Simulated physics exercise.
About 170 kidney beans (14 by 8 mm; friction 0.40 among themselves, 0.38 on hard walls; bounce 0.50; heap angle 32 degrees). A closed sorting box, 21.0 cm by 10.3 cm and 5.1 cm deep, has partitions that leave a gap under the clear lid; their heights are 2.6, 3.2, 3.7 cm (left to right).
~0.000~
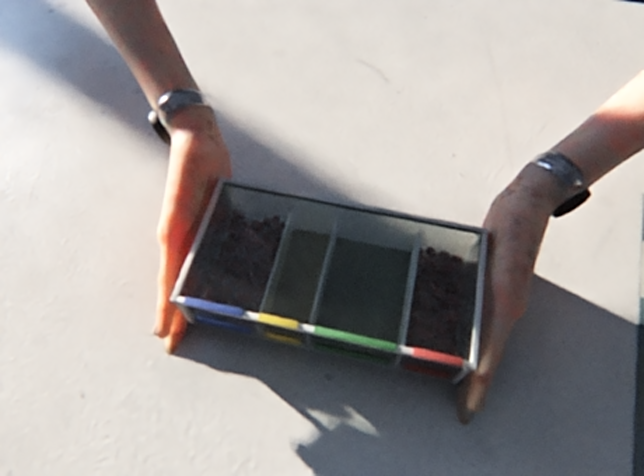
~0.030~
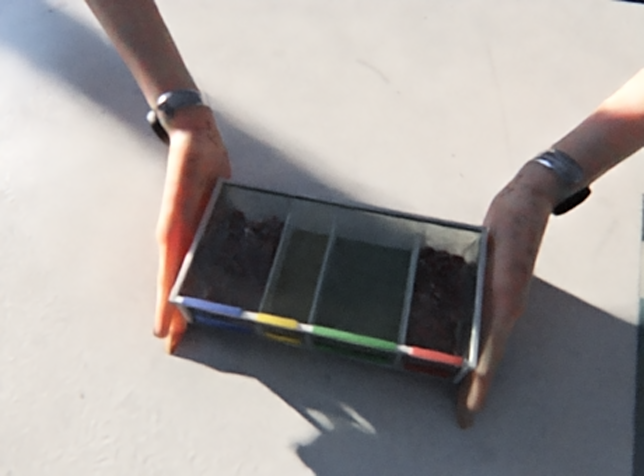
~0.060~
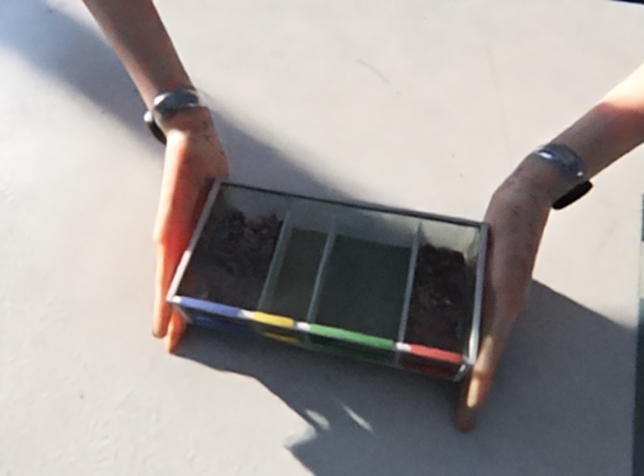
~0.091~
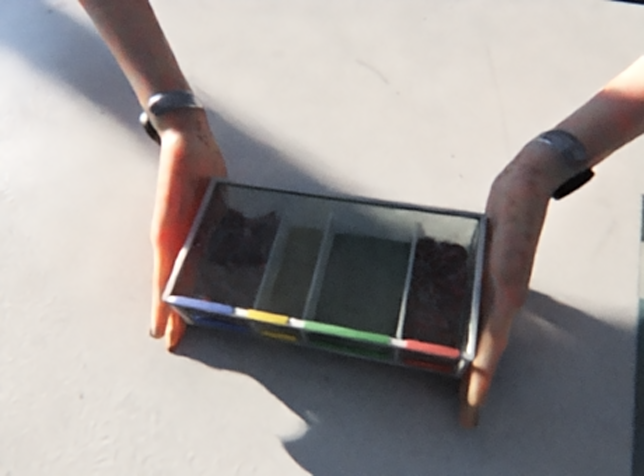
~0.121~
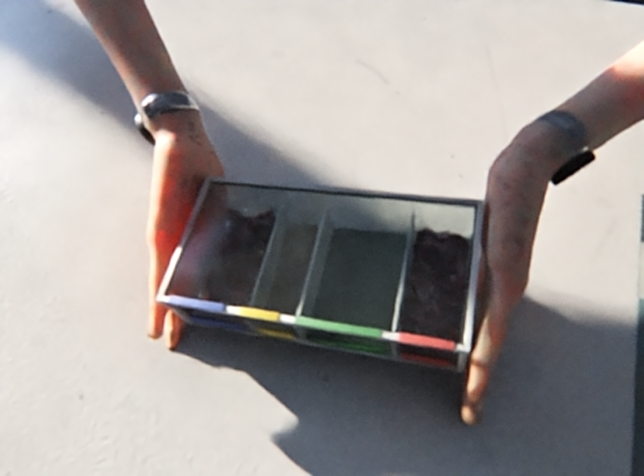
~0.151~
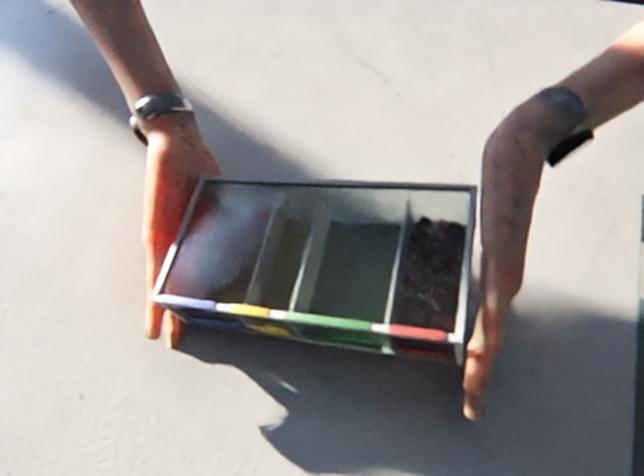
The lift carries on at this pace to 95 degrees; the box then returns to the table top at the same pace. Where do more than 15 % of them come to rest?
Red: Above, blue: Above, green: Below, yellow: Below.
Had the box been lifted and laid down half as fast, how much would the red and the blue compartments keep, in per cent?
Red 35; blue 60.
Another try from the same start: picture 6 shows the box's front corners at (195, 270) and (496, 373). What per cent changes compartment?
Then about 50 per cent.
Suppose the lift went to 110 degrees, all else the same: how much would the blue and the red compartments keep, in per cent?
In that case blue 60, red 35.
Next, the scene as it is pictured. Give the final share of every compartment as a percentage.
Red 35; blue 60; green 5; yellow 0.
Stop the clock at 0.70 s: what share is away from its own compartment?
Some 5 per cent.
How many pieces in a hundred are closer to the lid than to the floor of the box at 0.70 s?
Roughly 50 per cent.
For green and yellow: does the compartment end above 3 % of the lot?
Green yes; yellow no.
Then, at 0.70 s, tilt 95 degrees; red 45 %, blue 50 %, green 5 %.
Then, at 1.07 s, tilt 42 degrees; red 35 %, blue 60 %, green 5 %.
After 1.53 s, tilt 0 degrees; red 35 %, blue 60 %, green 5 %.
By 1.9 s all is still; red 35 %, blue 60 %, green 5 %, yellow 0 %.
